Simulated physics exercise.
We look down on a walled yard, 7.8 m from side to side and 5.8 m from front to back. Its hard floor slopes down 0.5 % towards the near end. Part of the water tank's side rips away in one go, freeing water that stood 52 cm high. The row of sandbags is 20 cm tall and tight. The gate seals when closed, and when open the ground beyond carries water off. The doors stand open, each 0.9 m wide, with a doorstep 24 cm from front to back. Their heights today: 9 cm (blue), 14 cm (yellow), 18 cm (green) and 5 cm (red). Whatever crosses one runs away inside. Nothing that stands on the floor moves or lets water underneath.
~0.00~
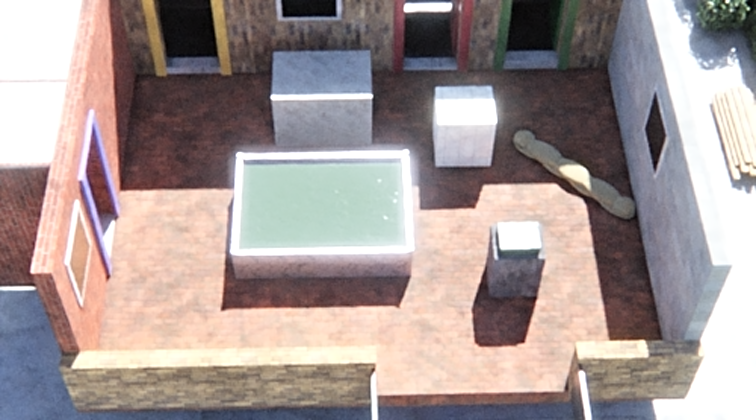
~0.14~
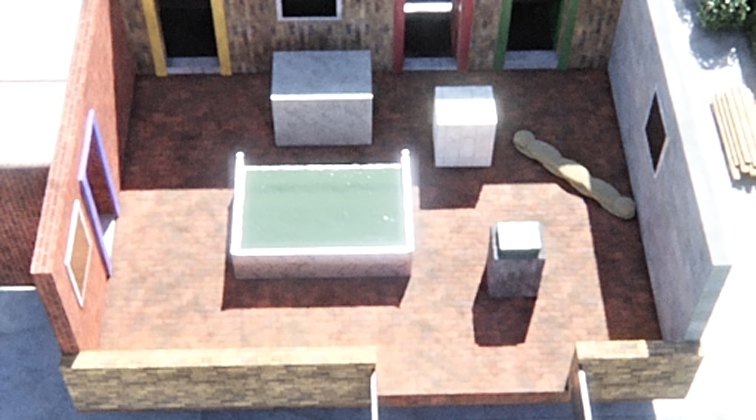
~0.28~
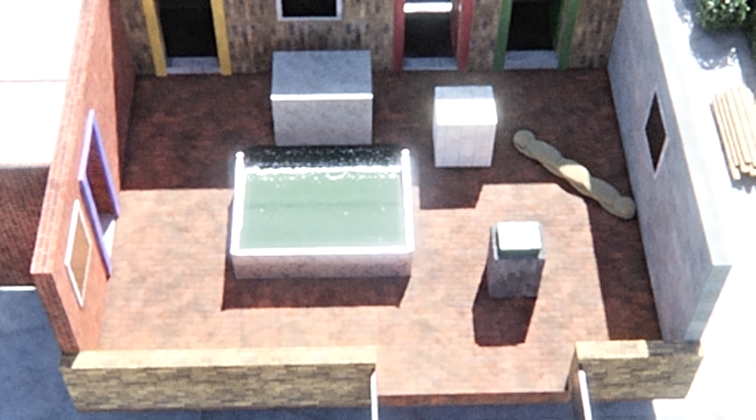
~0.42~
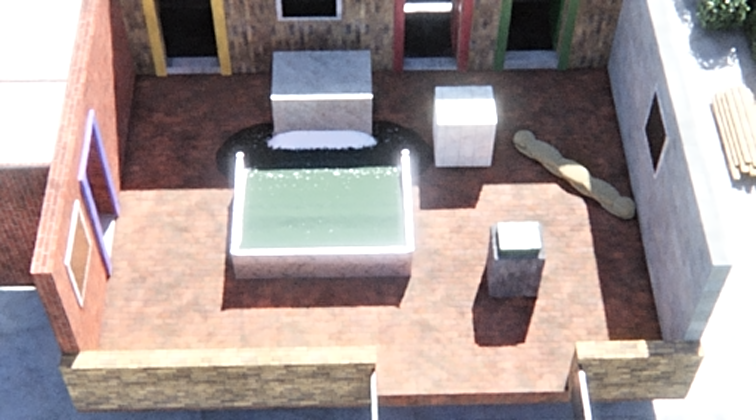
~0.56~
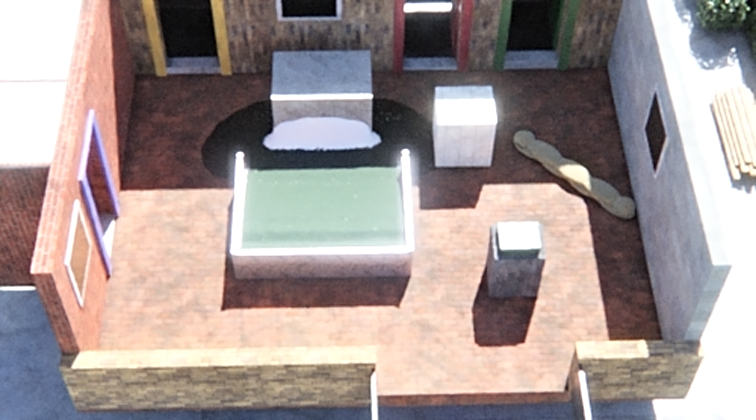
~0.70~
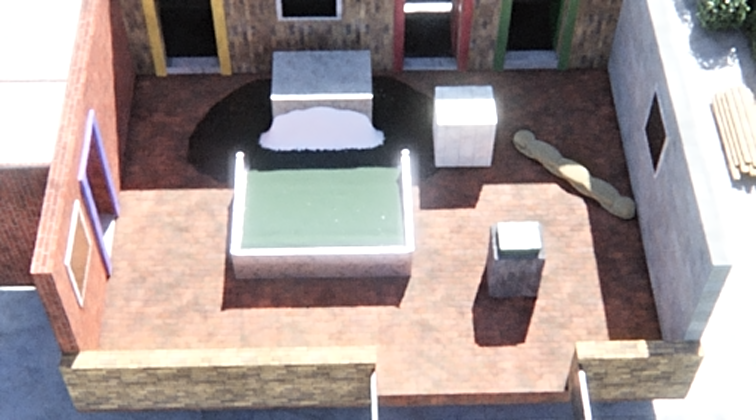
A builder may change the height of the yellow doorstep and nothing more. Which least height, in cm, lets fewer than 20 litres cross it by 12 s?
At least 13 cm or so.
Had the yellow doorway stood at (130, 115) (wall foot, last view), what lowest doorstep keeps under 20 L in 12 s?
Roughly 16 cm.
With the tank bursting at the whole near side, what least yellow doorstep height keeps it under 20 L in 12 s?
About 7.5 cm.
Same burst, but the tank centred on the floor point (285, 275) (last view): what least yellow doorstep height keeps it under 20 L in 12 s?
About 19 cm.
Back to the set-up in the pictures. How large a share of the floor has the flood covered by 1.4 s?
Some 20 per cent of it.
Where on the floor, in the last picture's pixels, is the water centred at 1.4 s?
Around (321, 183).
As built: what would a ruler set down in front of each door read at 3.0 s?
In cm: Blue 3, yellow 18, green 5, red 15.
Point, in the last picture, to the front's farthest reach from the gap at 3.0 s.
Near (605, 69).
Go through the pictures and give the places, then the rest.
In the first picture, the water tank at (323, 205) is whole and still, 52 cm deep; the yellow door at (187, 29) is dry.
In the second picture, the gap is on the far side, the front 0.2 m out at a hidden place; the back of the water tank holds 52 cm.
In the third picture, water pours out on the far side and has run 0.6 m, to (253, 151); about 10 cm deep outside, 52 cm at the back.
In the fourth picture, the gap is on the far side, the front 1.1 m out at (258, 128); the back of the water tank holds 52 cm.
In the fifth picture, the front is at (263, 106), 1.6 m from the gap on the far side; 3.4 m2 of floor is wet, 48 cm left at the back.
In the sixth picture, water pours out on the far side and has run 2.1 m, to (385, 80); about 5 cm deep outside, 44 cm at the back; 0.9 m in a straight line remain to the yellow door at (187, 29).
After 1.4 s water covers 20 % of the floor, deepest (38 cm) near (322, 156); 14 cm at the yellow door, 0 litres in over its 14 cm doorstep.
After 3.0 s water covers 35 % of the floor, deepest (20 cm) near (131, 116); 18 cm at the yellow door, 9 litres in over its 14 cm doorstep.
After 12.0 s water covers 90 % of the floor, deepest (10 cm) near (489, 94); 5 cm at the yellow door, 15 litres in over its 14 cm doorstep.
At the yellow door as built, the water arrived by 1.2 s and peaked near 19 cm at 2.8 s.
Run again over the same 12 s with other heights there, 28 litres in over 12 cm, 7 litres over 16 cm. The limit of 20 litres is kept from about 13 cm up.
